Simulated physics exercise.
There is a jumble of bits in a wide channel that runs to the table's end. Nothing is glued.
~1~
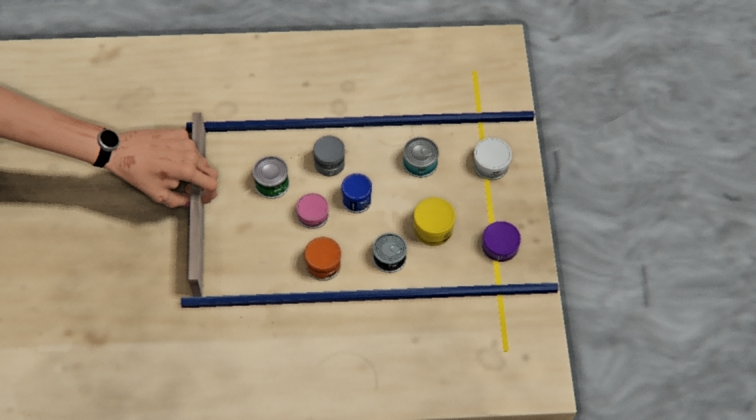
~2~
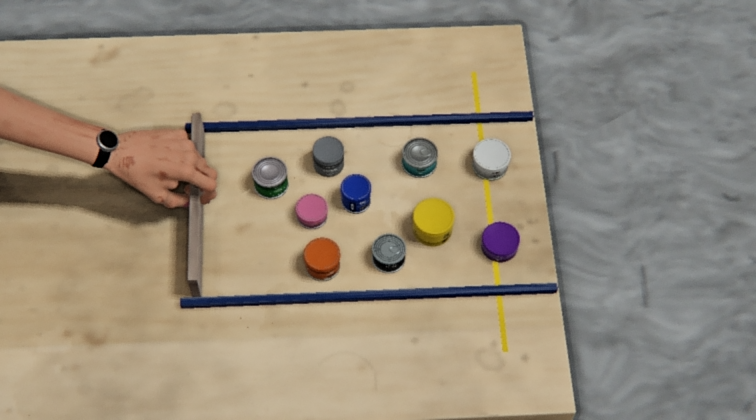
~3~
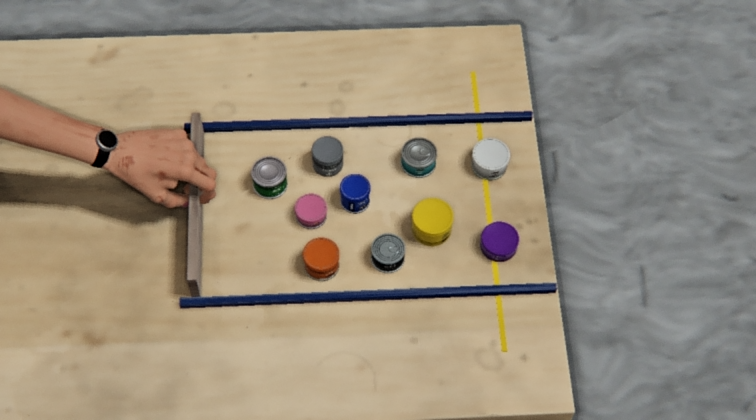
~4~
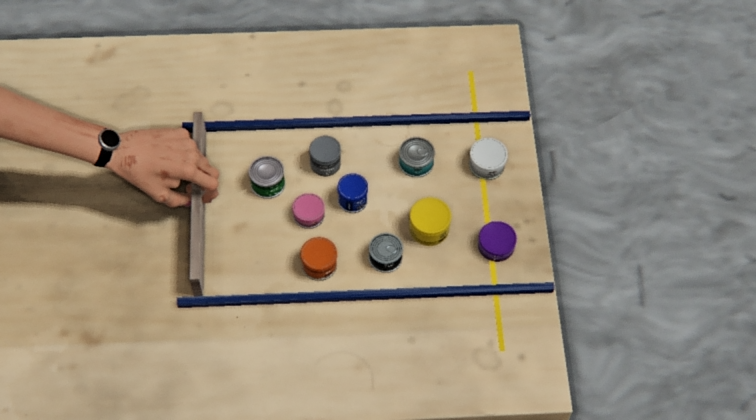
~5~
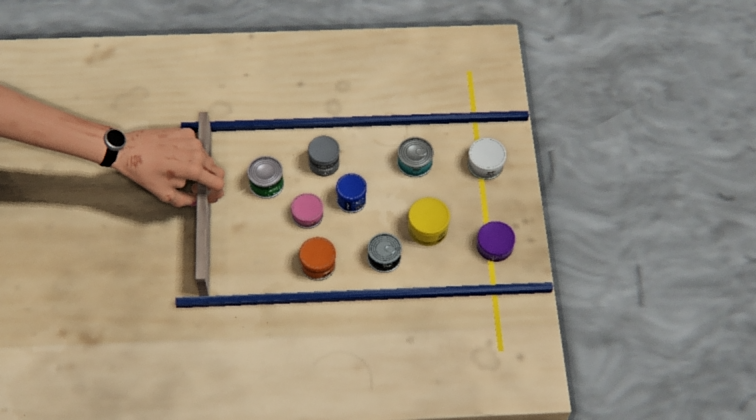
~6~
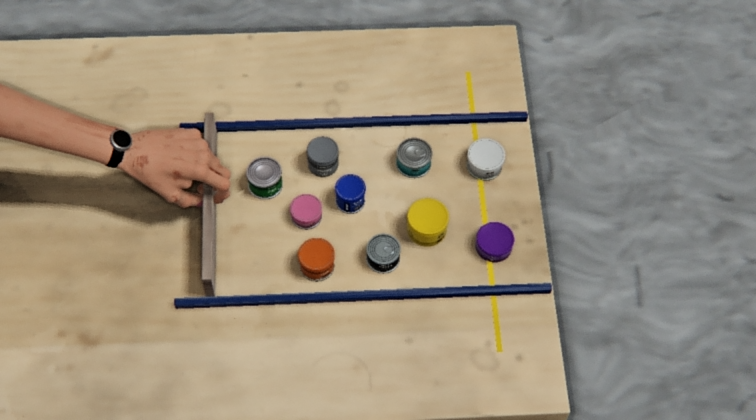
A hand with a dark watch grips an upright board at the left of a pale wooden table, seen from above against a grey floor. Ten tins and tubs, among them orange, pink, blue, yellow, white and purple, stand between two dark blue rails, with a yellow line crossing at the right. The hand slides the board slightly rightward, the containers keep their places, and the view drifts very slightly.
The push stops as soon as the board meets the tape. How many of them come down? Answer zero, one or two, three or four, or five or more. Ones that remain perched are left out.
One or two.
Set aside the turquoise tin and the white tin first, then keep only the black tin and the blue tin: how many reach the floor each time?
The answer is 0 and then 1.
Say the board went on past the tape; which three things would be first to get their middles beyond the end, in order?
The order is the white tin, the purple tub and then the black tin.
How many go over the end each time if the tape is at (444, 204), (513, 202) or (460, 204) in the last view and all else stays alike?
The counts: 0, 5 and 0.
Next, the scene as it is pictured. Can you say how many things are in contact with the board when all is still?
At rest, 5 are in contact.
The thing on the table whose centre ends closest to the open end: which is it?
Foremost one: Purple tub.
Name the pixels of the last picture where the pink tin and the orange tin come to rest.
Taking them in turn, first comes (499, 201), then (509, 265).
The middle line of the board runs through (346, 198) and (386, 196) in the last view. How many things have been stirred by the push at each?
Tally at point one: 6; at point two: 8.
Early on, none off yet; white tin at rest near (485, 160); purple tub at rest near (495, 242); yellow tub at rest near (427, 223).
A while later, none off yet; white tin at rest near (485, 160); purple tub at rest near (495, 242); yellow tub travelled a little near (444, 223).
Finally, the number that fall off is one or two; lost, white tin.
